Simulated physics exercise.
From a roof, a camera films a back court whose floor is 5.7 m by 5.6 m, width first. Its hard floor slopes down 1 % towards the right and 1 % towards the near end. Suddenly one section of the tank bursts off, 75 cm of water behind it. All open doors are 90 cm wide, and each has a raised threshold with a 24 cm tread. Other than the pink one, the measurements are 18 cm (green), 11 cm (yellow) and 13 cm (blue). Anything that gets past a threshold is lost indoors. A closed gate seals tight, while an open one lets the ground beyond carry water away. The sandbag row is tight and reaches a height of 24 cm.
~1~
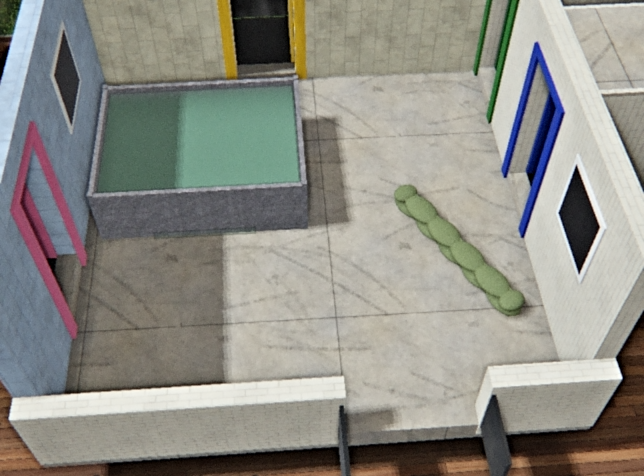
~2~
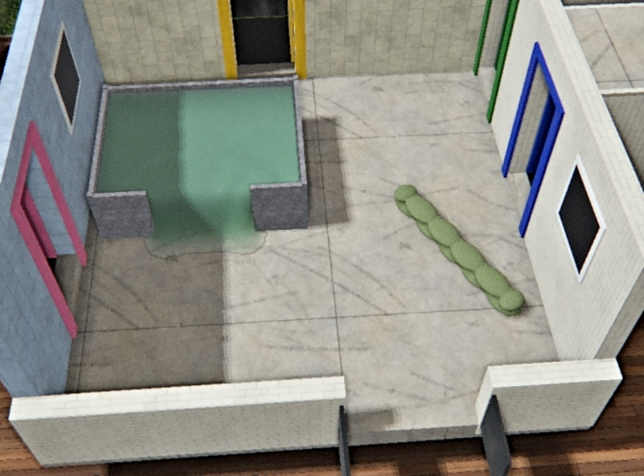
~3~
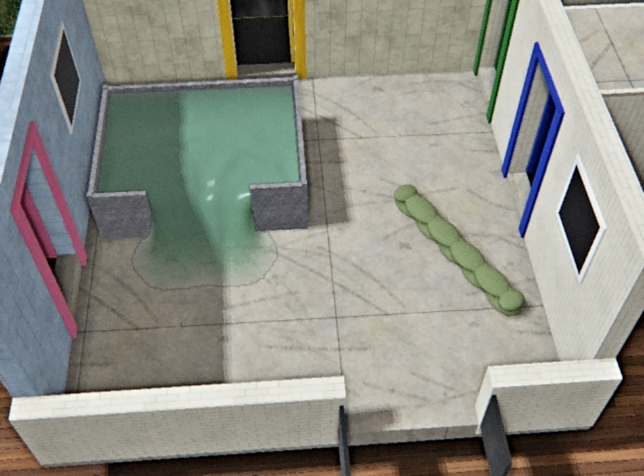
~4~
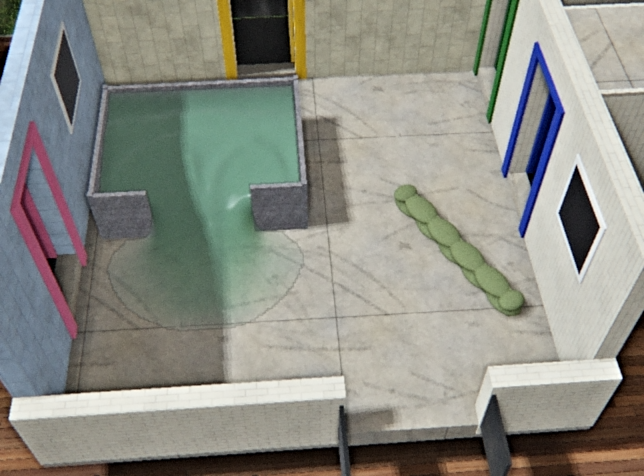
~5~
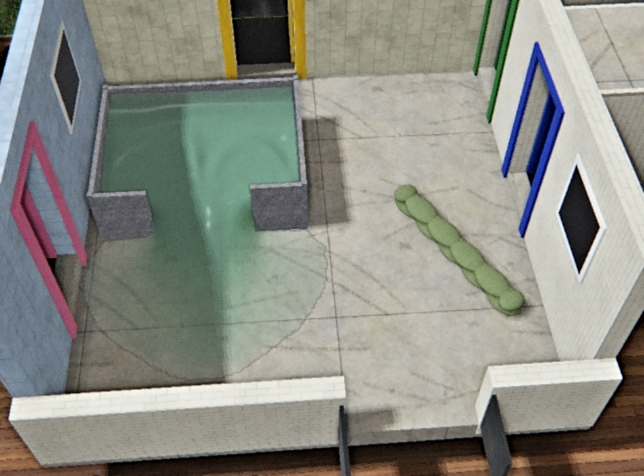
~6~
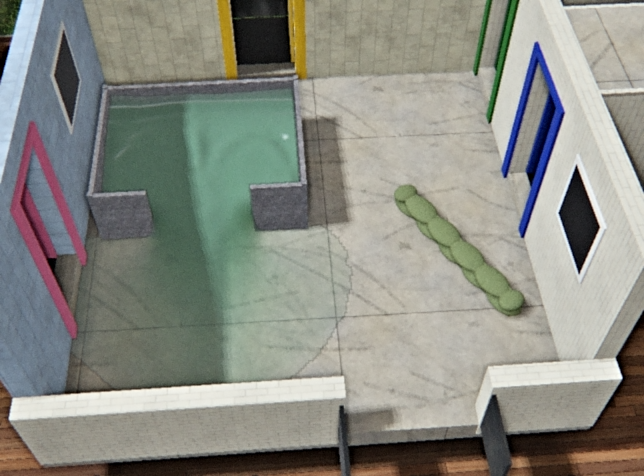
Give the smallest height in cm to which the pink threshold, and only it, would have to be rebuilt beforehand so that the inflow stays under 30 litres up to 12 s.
Roughly 14.5 cm.
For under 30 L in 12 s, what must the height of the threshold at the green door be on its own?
Roughly 7.0 cm at green.
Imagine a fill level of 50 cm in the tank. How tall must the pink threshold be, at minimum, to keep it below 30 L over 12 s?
The step would need to be some 7.5 cm high.
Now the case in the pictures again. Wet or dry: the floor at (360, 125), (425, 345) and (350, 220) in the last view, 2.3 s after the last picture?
In order: Untouched, soaked, untouched.
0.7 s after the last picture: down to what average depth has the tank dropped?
I'd put it at some 49 centimetres on average.
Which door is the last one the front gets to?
That would be the yellow door.
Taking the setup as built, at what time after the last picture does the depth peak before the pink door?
At roughly 2.8 s.
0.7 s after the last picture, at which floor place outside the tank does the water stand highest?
(78, 429).
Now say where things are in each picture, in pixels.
The tank at (200, 138) is whole and still, 75 cm deep; the pink door at (56, 246) is dry, in the first frame.
The front is at (165, 254), 0.3 m from the gap at (203, 215); 0.3 m2 of floor is wet, 75 cm left at the back, in the second frame.
Water pours out at (204, 218) and has run 0.8 m, to (168, 284); about 13 cm deep outside, 75 cm at the back, in the third frame.
Water pours out at (204, 219) and has run 1.4 m, to (186, 325); about 10 cm deep outside, 73 cm at the back, in the fourth frame.
The gap is at (204, 219), the front 2.1 m out at (195, 373); the back of the tank holds 64 cm, in the fifth frame.
The front is at a hidden place, 2.7 m from the gap at (204, 219); 6.5 m2 of floor is wet, 64 cm left at the back; water is at the pink door at (56, 246), in the sixth frame.
Then, 0.7 s after the last picture water covers 35 % of the floor, deepest (58 cm) near (78, 429); 8 cm at the pink door, 0 litres in over its 27 cm threshold.
Then, 2.3 s after the last picture water covers 45 % of the floor, deepest (32 cm) near (558, 384); 20 cm at the pink door, 0 litres in over its 27 cm threshold.
Then, 11.3 s after the last picture water covers 95 % of the floor, deepest (14 cm) near (275, 417); 8 cm at the pink door, 0 litres in over its 27 cm threshold.
At the pink door as built, the water peaked near 20 cm, 2.9 s after the last picture.
Run again over the same 12 s with other heights there, 47 litres in over 12.5 cm, 16 litres over 16.5 cm. The limit of 30 litres is kept from about 14.5 cm up.
